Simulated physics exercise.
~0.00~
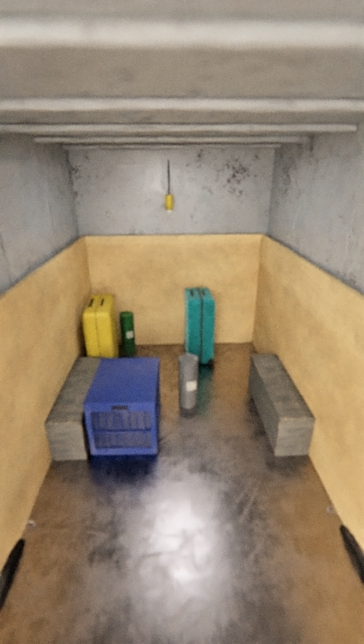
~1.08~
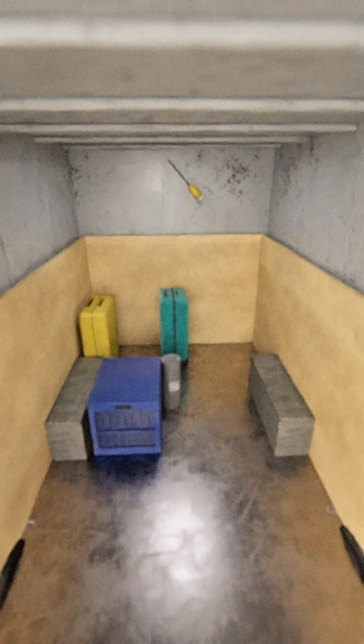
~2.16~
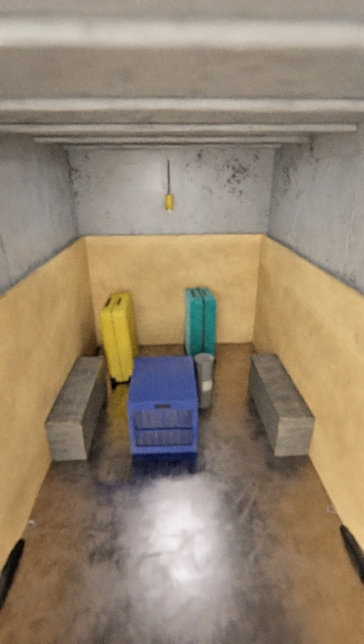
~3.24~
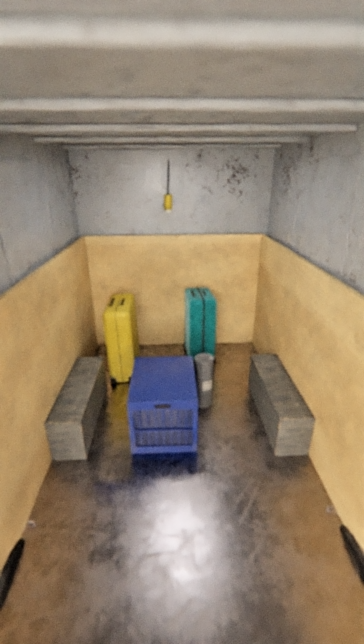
In a van's load bay, luggage and canisters shift left, slide right, then rest upright.
